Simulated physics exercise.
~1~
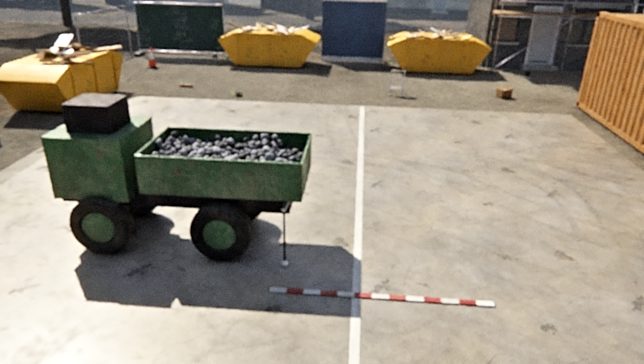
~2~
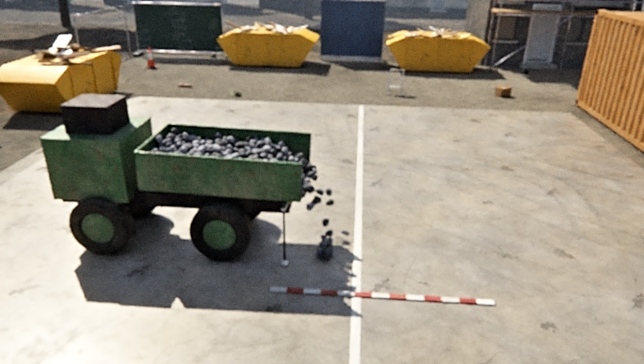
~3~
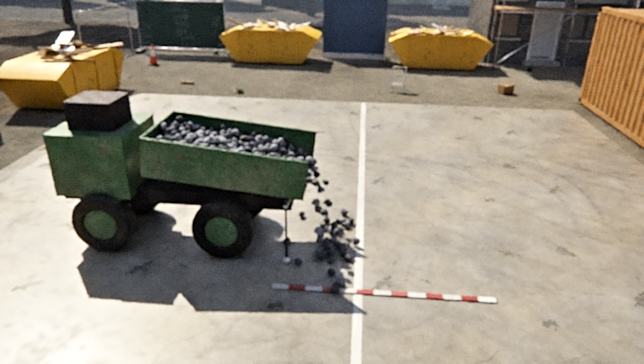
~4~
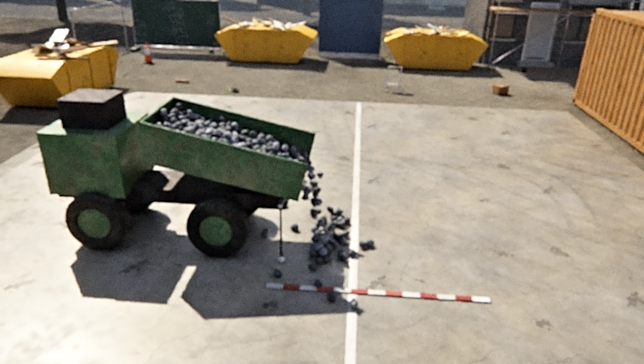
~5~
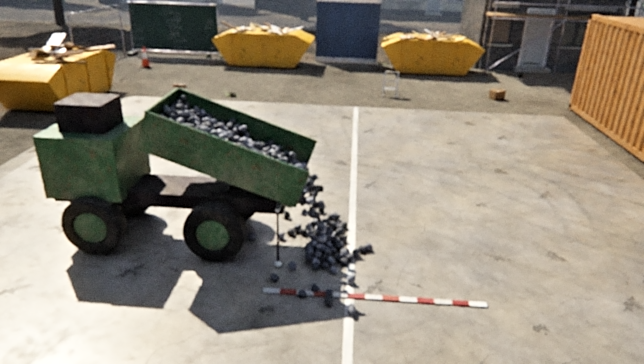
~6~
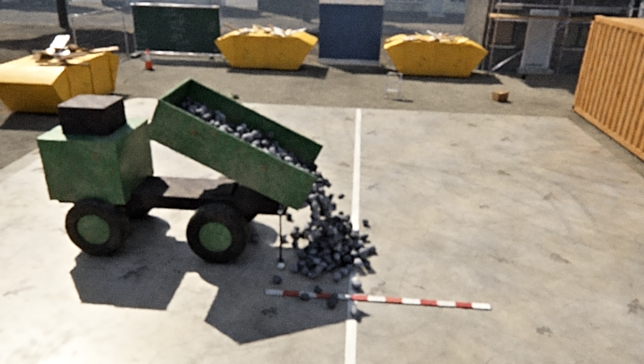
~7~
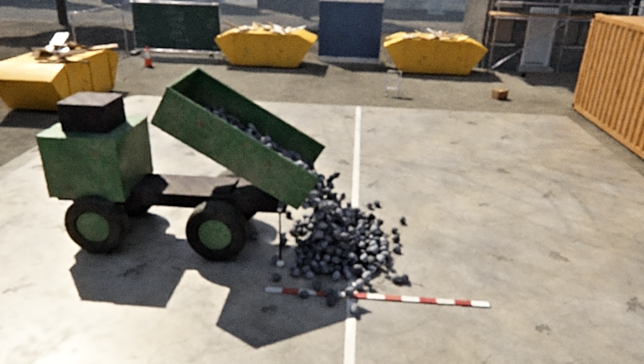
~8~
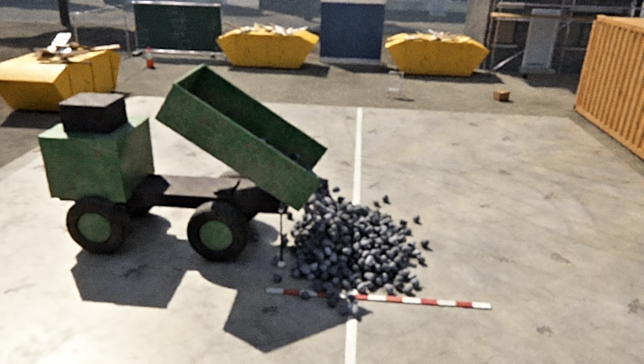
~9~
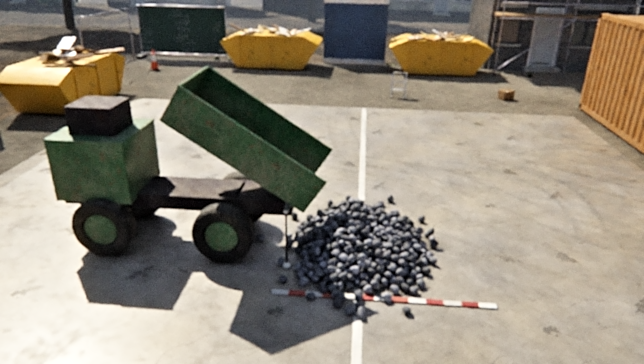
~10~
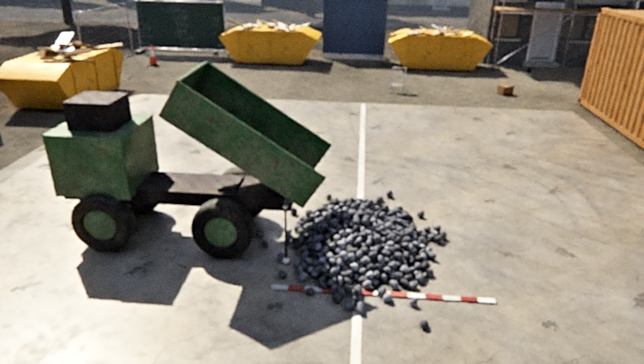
A green tipper raises its body and pours grey cobbles into a heap across a white line.
